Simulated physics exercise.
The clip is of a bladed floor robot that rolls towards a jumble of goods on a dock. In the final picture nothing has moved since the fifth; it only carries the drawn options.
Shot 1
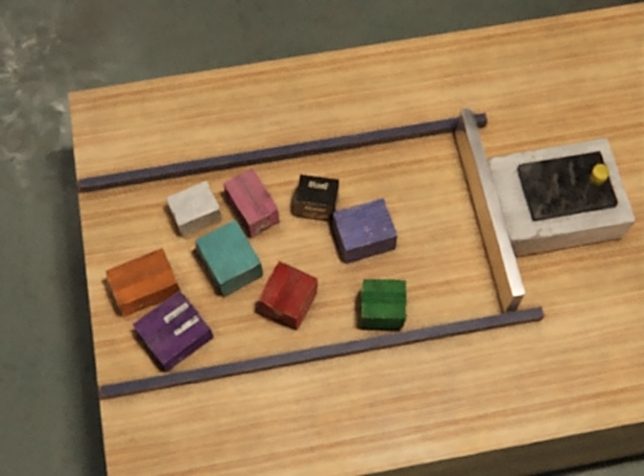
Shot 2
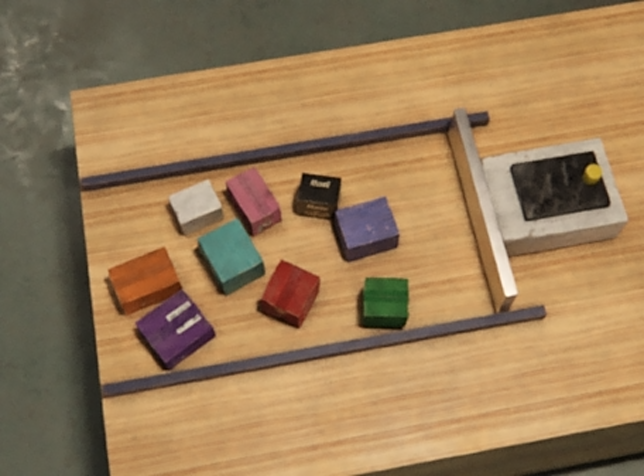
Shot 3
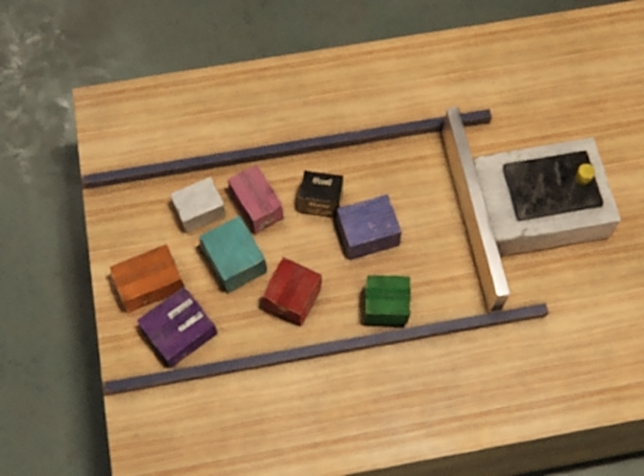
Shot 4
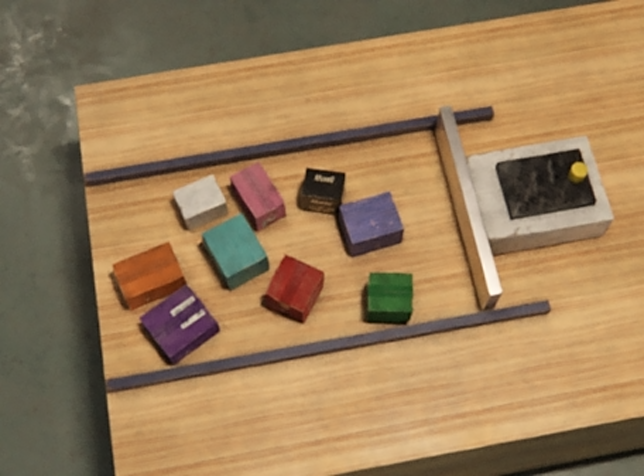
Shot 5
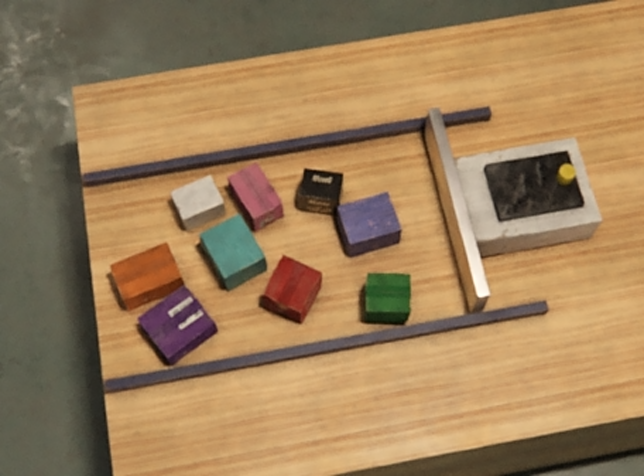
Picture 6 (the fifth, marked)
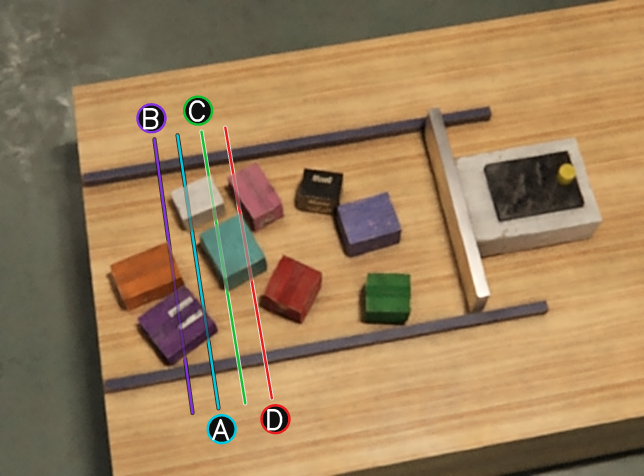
A bladed robot rolls slowly left toward scattered colourful boxes, which stay still on the dock.
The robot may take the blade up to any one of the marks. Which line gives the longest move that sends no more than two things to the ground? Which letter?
Line A.
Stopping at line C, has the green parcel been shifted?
By then, yes.
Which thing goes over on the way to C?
It is the orange box.
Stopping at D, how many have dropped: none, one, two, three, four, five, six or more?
The count is none.
On the copy, A at (197, 264); B at (172, 268); C at (222, 260); D at (247, 255).
On A. First, robot (434, 202); green parcel (351, 308); blue crate (329, 230).
Then, robot (340, 218); orange box (129, 286); purple parcel (165, 330).
Finally, robot (269, 231); orange box over the edge; white crate (88, 207); one fallen.
By contrast, B drops three; C is within the limit but short; D is within the limit but short.
